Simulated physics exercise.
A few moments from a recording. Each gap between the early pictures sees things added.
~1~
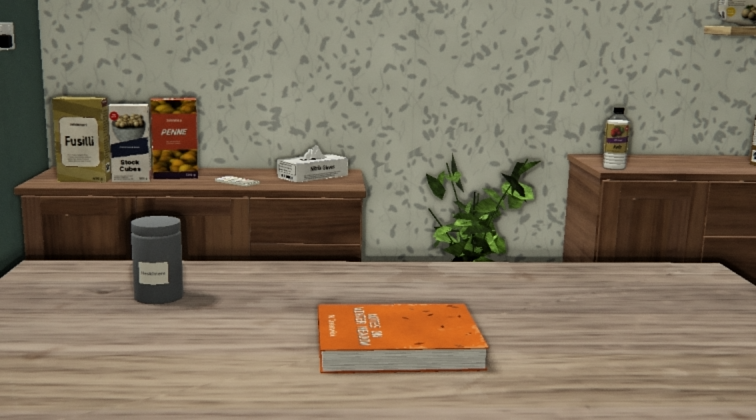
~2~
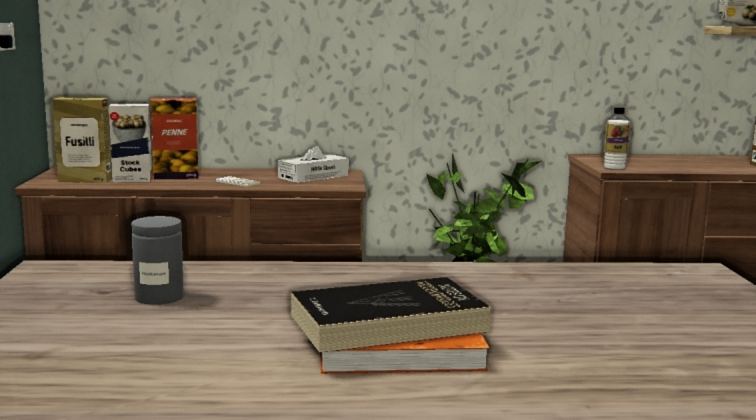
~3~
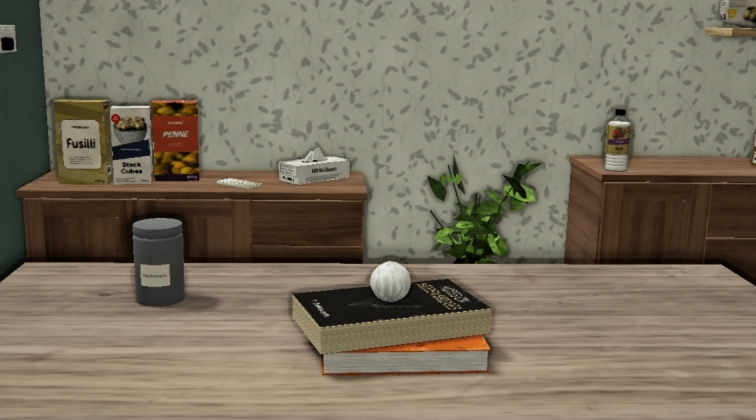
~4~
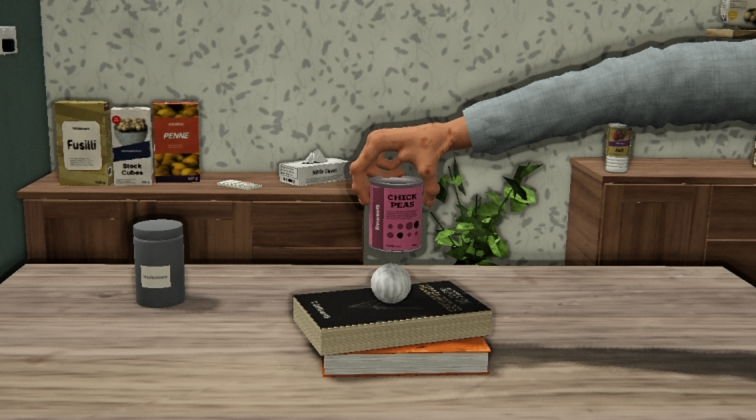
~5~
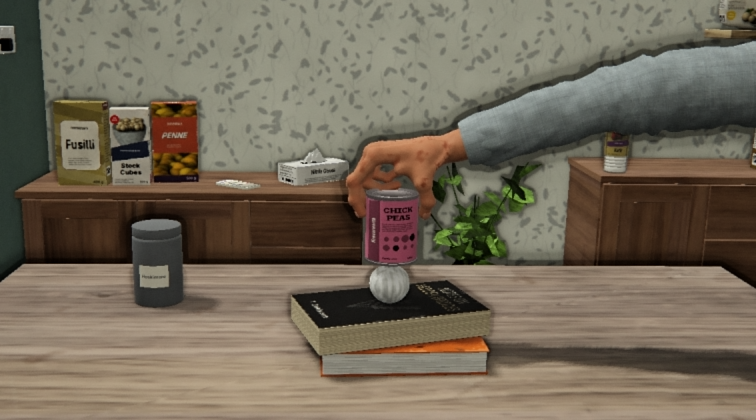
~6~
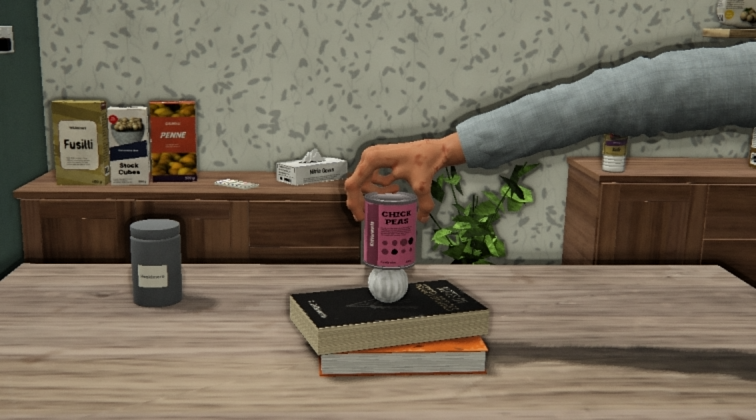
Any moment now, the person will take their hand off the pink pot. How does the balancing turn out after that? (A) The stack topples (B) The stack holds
(A) The stack topples.
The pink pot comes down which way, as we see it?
Off rightwards in the picture.
Then, 0.70 s past the last view, pink pot now fallen.
Then, 1.20 s past the last view, things are still on the move.
Finally, fallen, pink pot; the other 4 still in place. Final places as the last picture's camera would see them, pink pot near (579, 347). The pile comes apart.
